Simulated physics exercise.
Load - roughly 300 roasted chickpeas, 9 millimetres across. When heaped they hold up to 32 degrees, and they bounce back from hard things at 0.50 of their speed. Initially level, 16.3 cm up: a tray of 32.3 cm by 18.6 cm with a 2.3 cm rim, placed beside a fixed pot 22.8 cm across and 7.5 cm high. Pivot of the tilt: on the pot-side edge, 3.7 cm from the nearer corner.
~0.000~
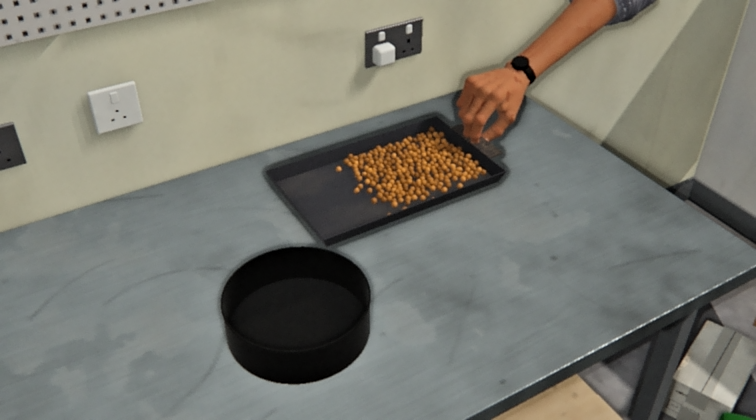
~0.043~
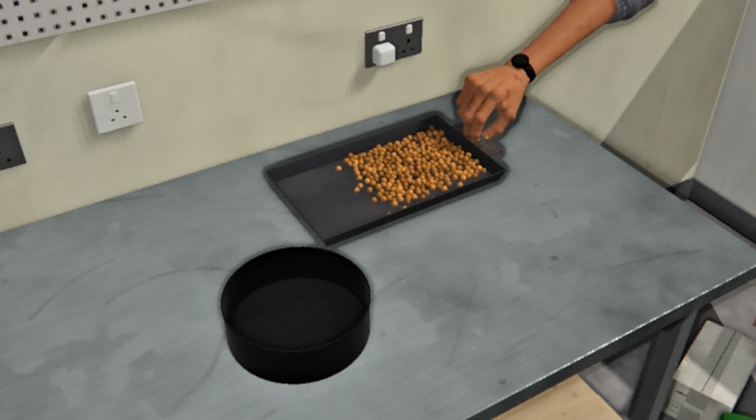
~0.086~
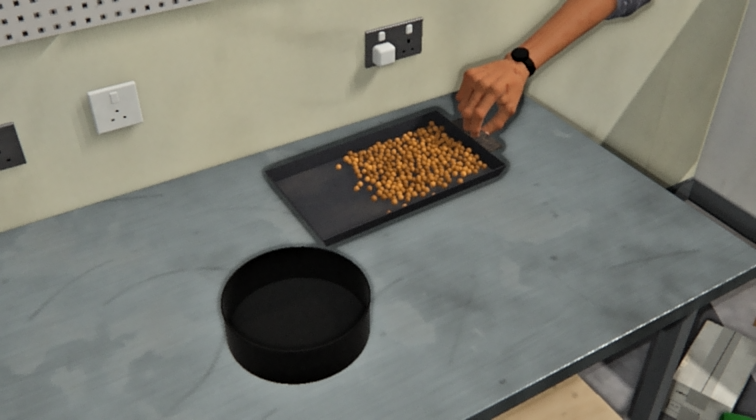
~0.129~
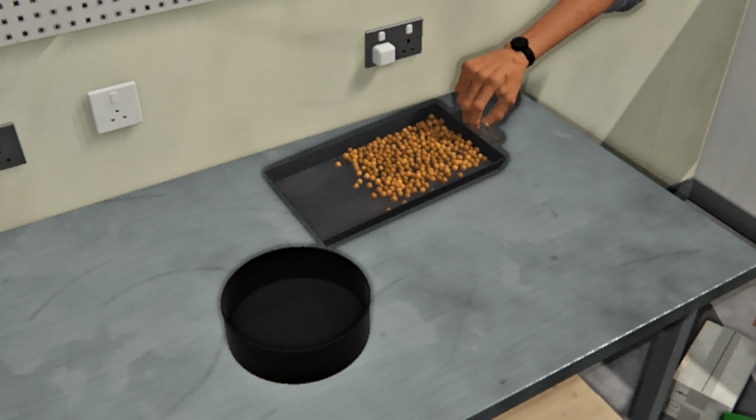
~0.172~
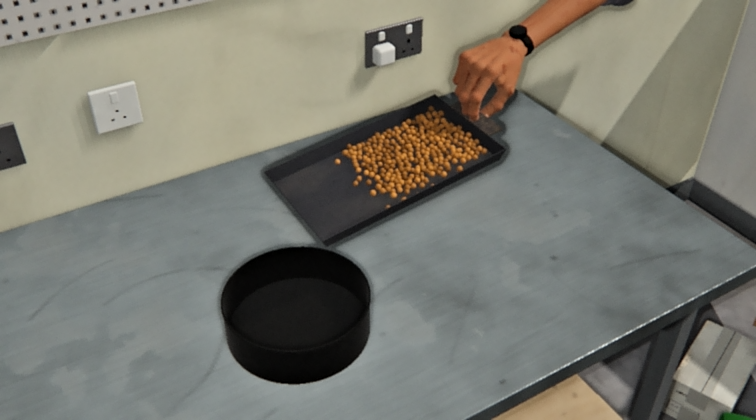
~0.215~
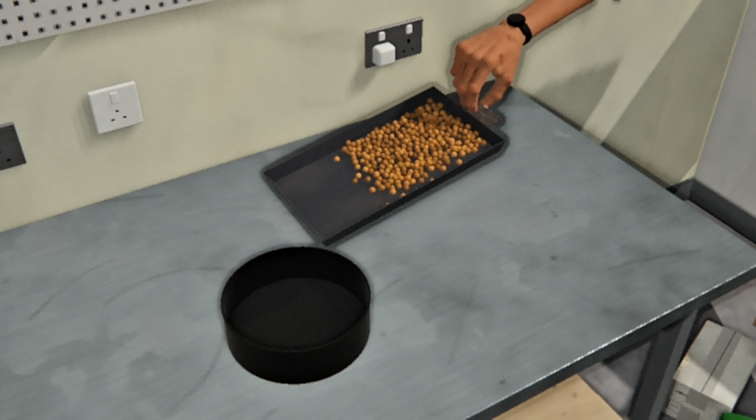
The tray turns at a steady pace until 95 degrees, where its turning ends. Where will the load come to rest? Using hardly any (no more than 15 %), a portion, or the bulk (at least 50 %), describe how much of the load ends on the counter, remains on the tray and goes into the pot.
Counter: A portion, tray: Hardly any, pot: The bulk.
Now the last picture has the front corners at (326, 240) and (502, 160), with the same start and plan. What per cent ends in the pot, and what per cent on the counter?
In the pot: 65 per cent; on the counter: 35 per cent.
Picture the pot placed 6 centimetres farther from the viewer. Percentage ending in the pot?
In that case some 95 per cent.
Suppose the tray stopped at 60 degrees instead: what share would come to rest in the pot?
Around 30 in a hundred.
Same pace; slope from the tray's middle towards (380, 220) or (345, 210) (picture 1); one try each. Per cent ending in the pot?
That would be close to 85 per cent, then close to 100 per cent.
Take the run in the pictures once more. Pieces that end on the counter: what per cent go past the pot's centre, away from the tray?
Estimate: Roughly 80 per cent of the pieces.
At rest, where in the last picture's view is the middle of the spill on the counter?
(237, 277).
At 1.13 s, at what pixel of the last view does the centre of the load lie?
Near pixel (287, 217).
Then, at 0.76 s, tilt 51 degrees; the tray holds 100 %, the pot 0 %.
After 1.13 s, tilt 77 degrees; the tray holds 55 %, the pot 30 %.
Then, at 1.58 s, tilt 95 degrees; the tray holds 5 %, the pot 55 %.
By 2.2 s all is still; counter 30 %, tray 0 %, pot 70 %.
